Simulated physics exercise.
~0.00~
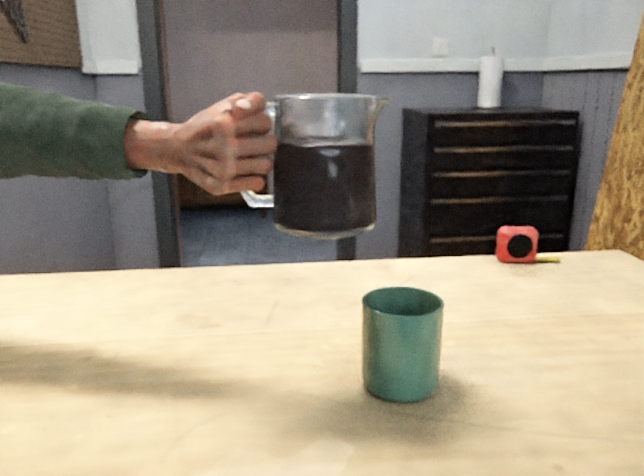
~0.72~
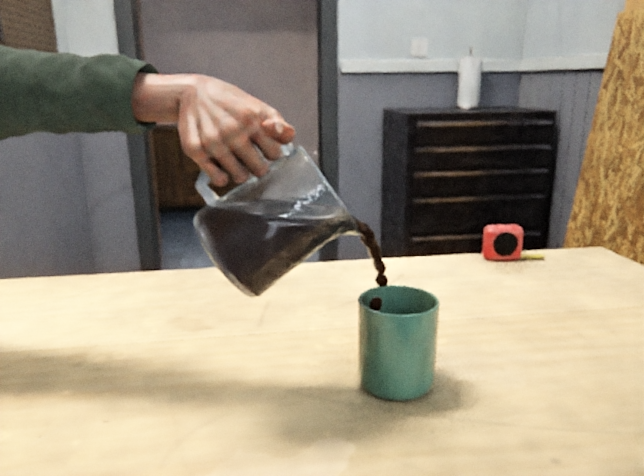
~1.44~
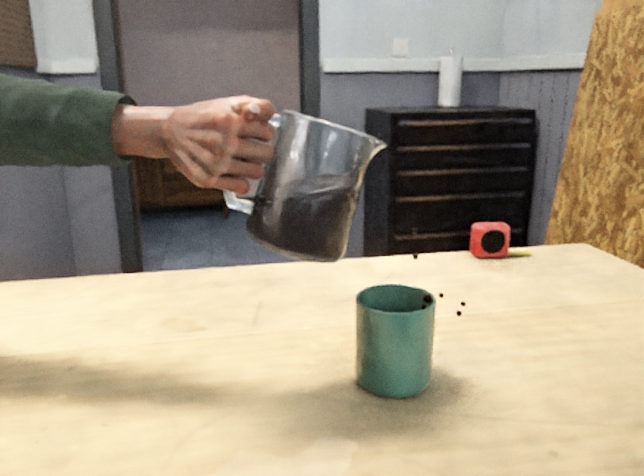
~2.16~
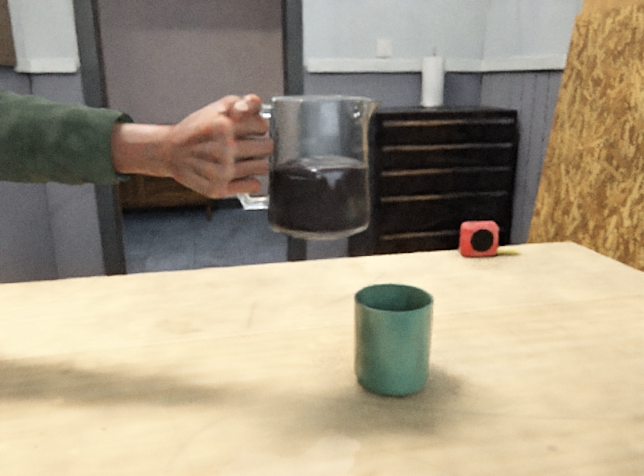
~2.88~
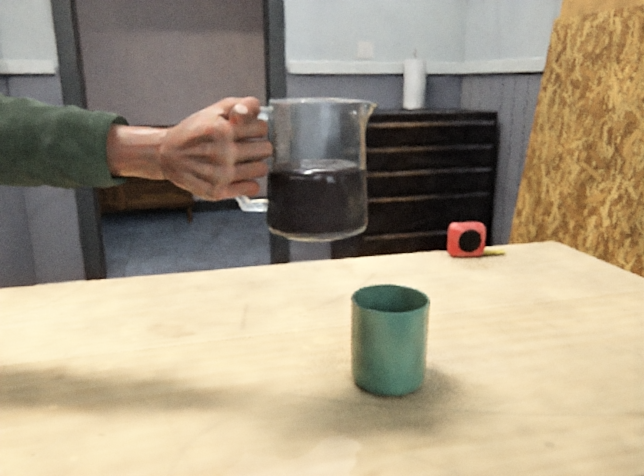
A hand in a dark green sleeve holds a clear glass pitcher of dark coffee above a pale wooden table, seen from the front and slightly above as the view drifts gently sideways. A green mug stands below it, with a red tape measure farther back on the right and a dark chest of drawers behind. The hand tips the pitcher to the right, and a thin stream falls into the mug. It then tilts the pitcher back, a few last drops scattering near the rim. Finally the pitcher is held level, still partly full, above the upright mug.
